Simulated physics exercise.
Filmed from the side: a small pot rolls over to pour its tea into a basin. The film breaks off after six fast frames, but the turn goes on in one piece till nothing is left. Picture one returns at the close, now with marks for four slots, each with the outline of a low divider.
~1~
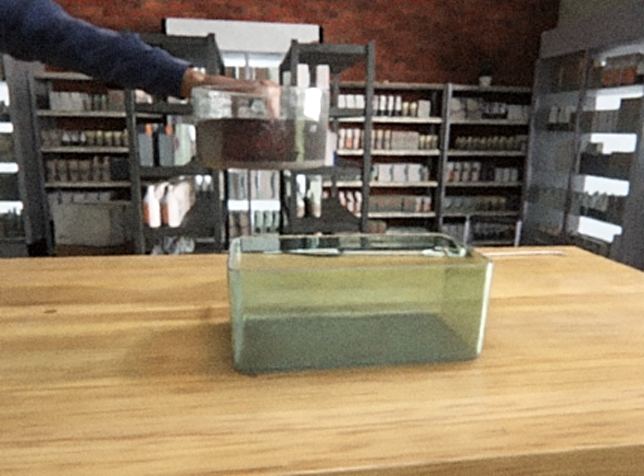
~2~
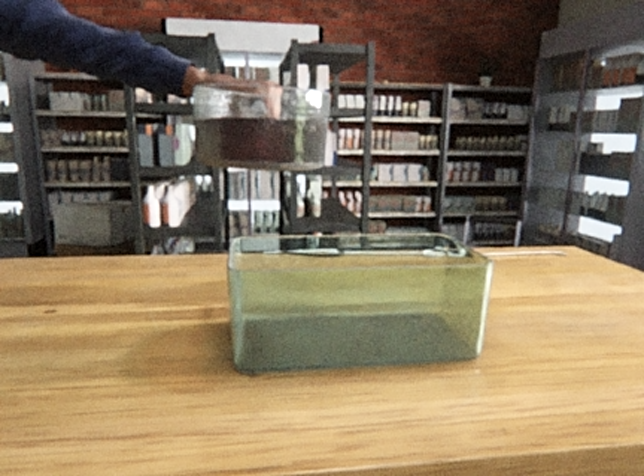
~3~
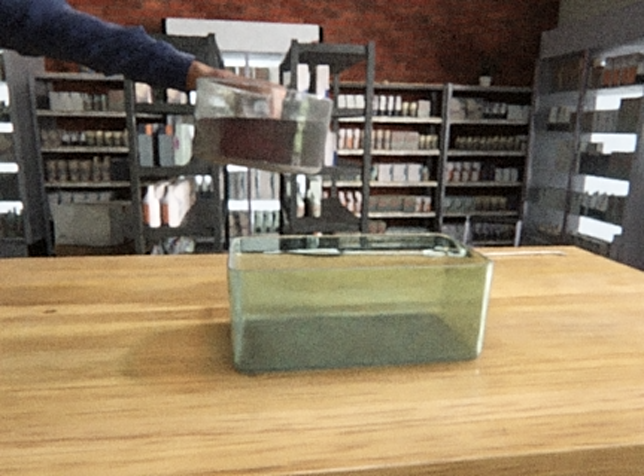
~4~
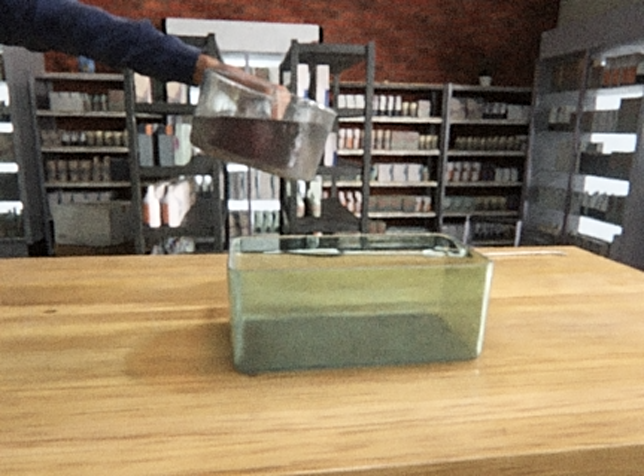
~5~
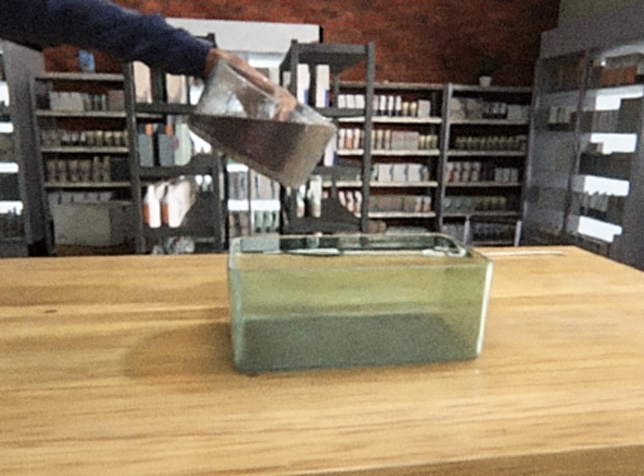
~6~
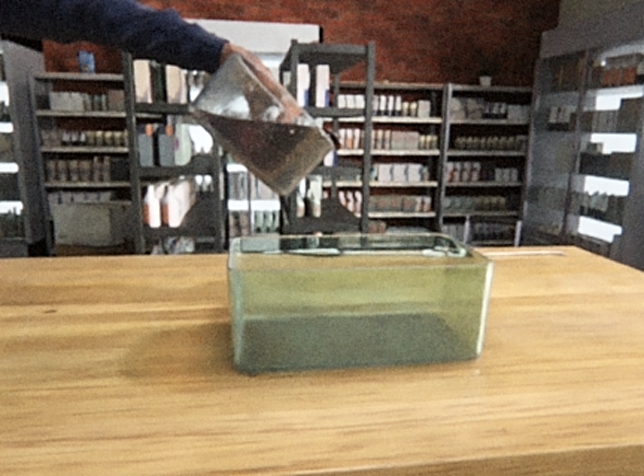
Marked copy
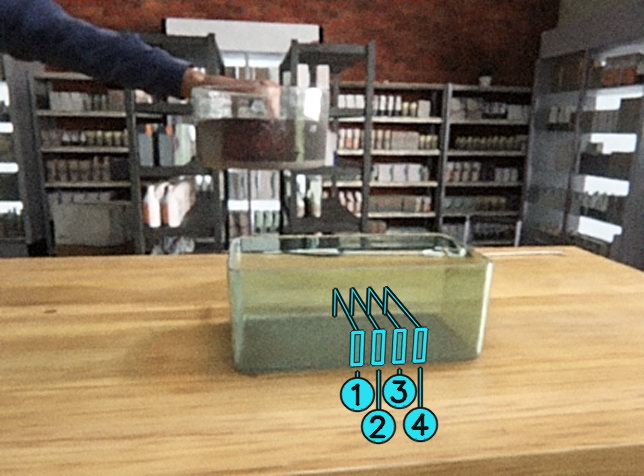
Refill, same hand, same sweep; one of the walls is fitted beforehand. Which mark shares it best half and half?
2 works best here.
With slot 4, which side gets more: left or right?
More ends on the left.
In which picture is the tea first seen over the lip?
Picture 6.
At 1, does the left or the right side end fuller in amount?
The right side.
On the marked copy, 1 at (357, 372); 2 at (378, 370); 3 at (399, 369); 4 at (420, 368).
With 1, about 17 % ends left of the wall and 82 % right of it.
With 2, about 52 % ends left of the wall and 47 % right of it.
With 3, about 78 % ends left of the wall and 19 % right of it; 3 % is lost outside.
With 4, about 92 % ends left of the wall and 6 % right of it.
